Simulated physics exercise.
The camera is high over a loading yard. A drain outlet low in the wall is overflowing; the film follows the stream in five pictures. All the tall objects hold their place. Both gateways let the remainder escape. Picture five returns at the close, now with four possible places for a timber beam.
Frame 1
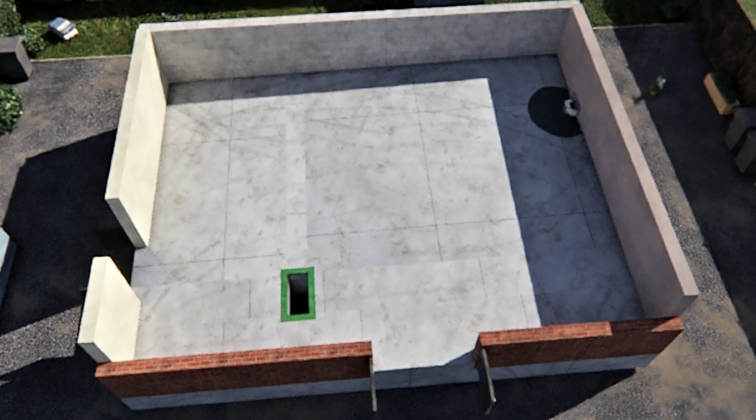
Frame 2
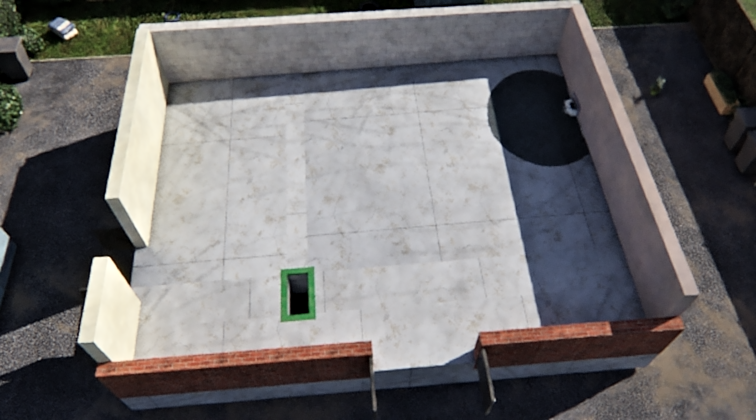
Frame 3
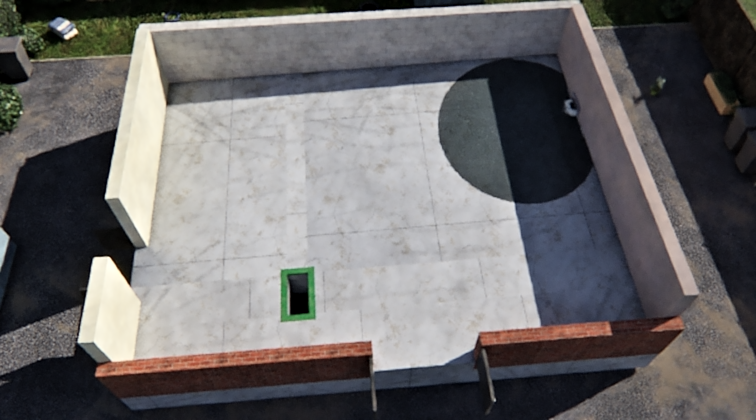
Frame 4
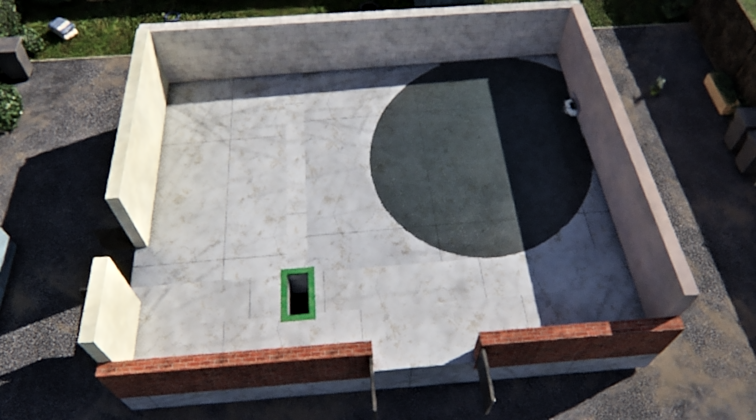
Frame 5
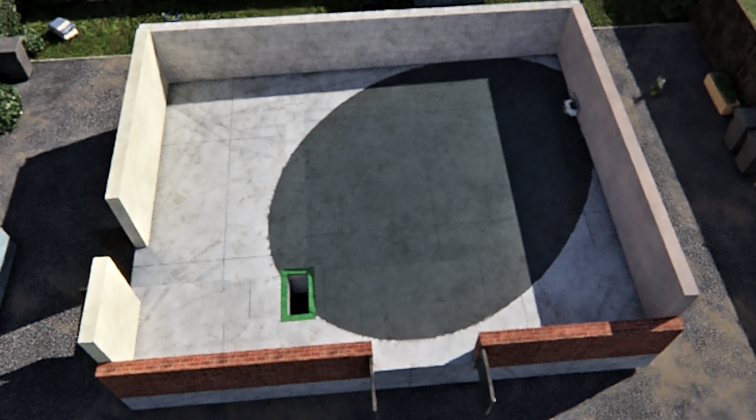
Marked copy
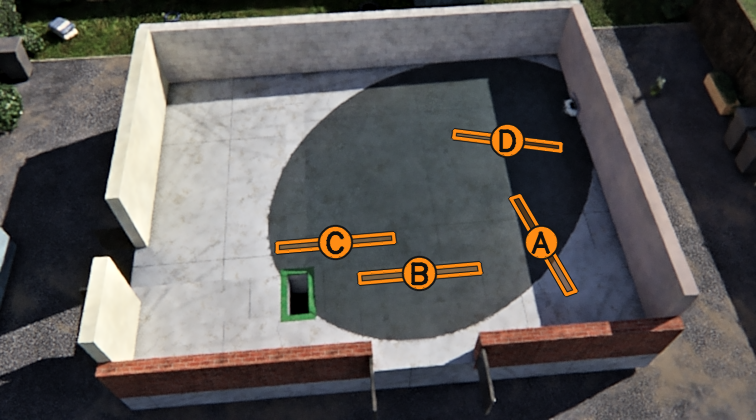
A dark wet patch spreads from the right wall across the pale yard to a green-edged drain.
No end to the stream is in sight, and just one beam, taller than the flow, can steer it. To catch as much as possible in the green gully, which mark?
Spot B.
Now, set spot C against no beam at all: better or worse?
It is worse.
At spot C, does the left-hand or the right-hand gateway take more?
More leaves on the left.
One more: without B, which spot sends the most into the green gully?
A it is.
On the marked copy, A from (515, 197) to (571, 292); B from (359, 278) to (479, 268); C from (277, 247) to (393, 237); D from (454, 134) to (560, 147).
If A is chosen, about 21 % of the stream goes into the green gully, about 75 % out by the gates.
If B is chosen, about 32 % of the stream goes into the green gully, about 64 % out by the gates.
If C is chosen, about 6 % of the stream goes into the green gully, about 90 % out by the gates.
If D is chosen, about 9 % of the stream goes into the green gully, about 87 % out by the gates.
